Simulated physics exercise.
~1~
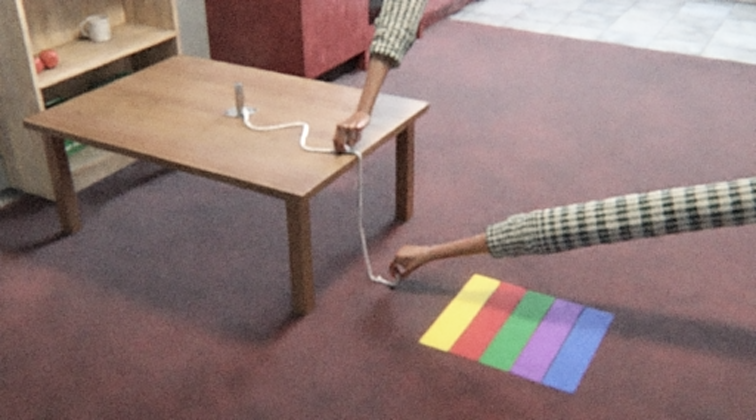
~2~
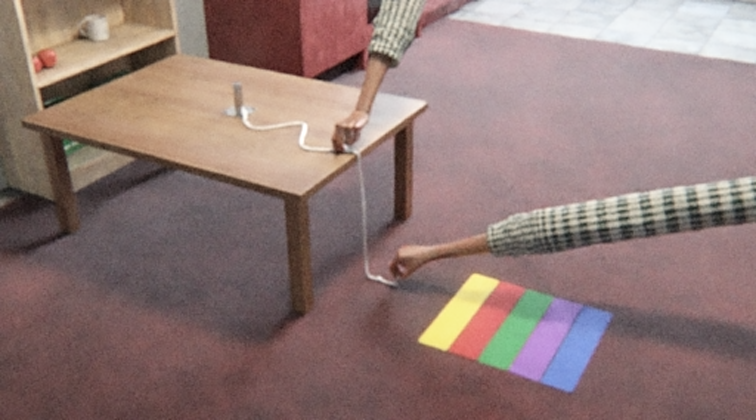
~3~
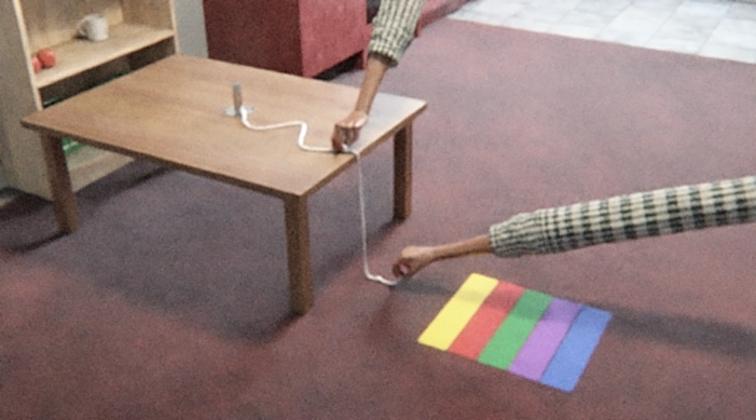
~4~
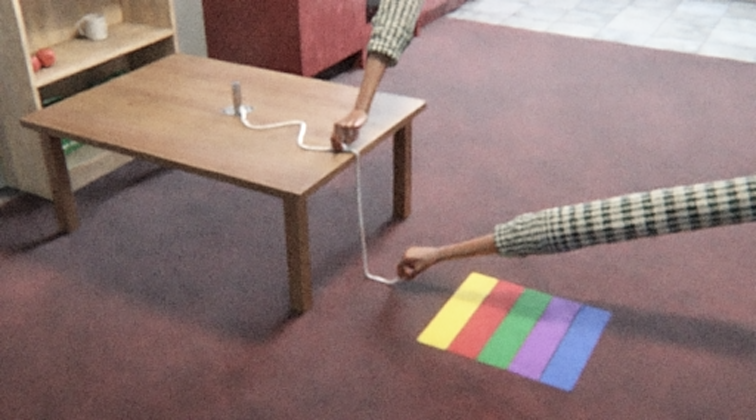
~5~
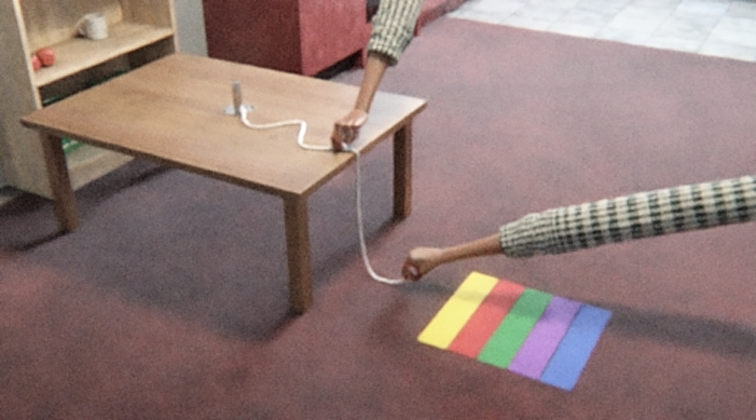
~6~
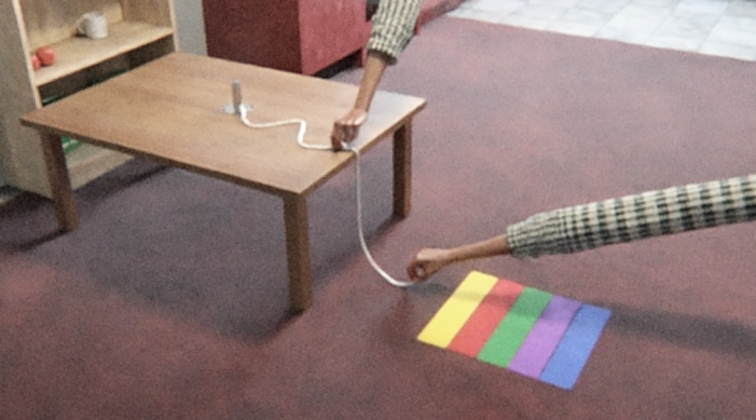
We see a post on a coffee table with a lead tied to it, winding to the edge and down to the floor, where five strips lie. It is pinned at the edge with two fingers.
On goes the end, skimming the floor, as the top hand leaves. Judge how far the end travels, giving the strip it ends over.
It ends over the purple strip.
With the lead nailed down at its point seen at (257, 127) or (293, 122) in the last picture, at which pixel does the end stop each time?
Approximately (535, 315), then (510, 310).
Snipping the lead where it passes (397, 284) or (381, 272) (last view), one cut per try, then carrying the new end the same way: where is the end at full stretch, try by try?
The places are (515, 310) and (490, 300).
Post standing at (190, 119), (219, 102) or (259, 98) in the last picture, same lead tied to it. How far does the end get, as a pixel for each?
In order, the pixels are (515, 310), (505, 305) and (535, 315).
Early on, end near (495, 303); over red.
Midway, end near (528, 313); over green.
At the end of the slack, end near (547, 319); over purple. Over purple.
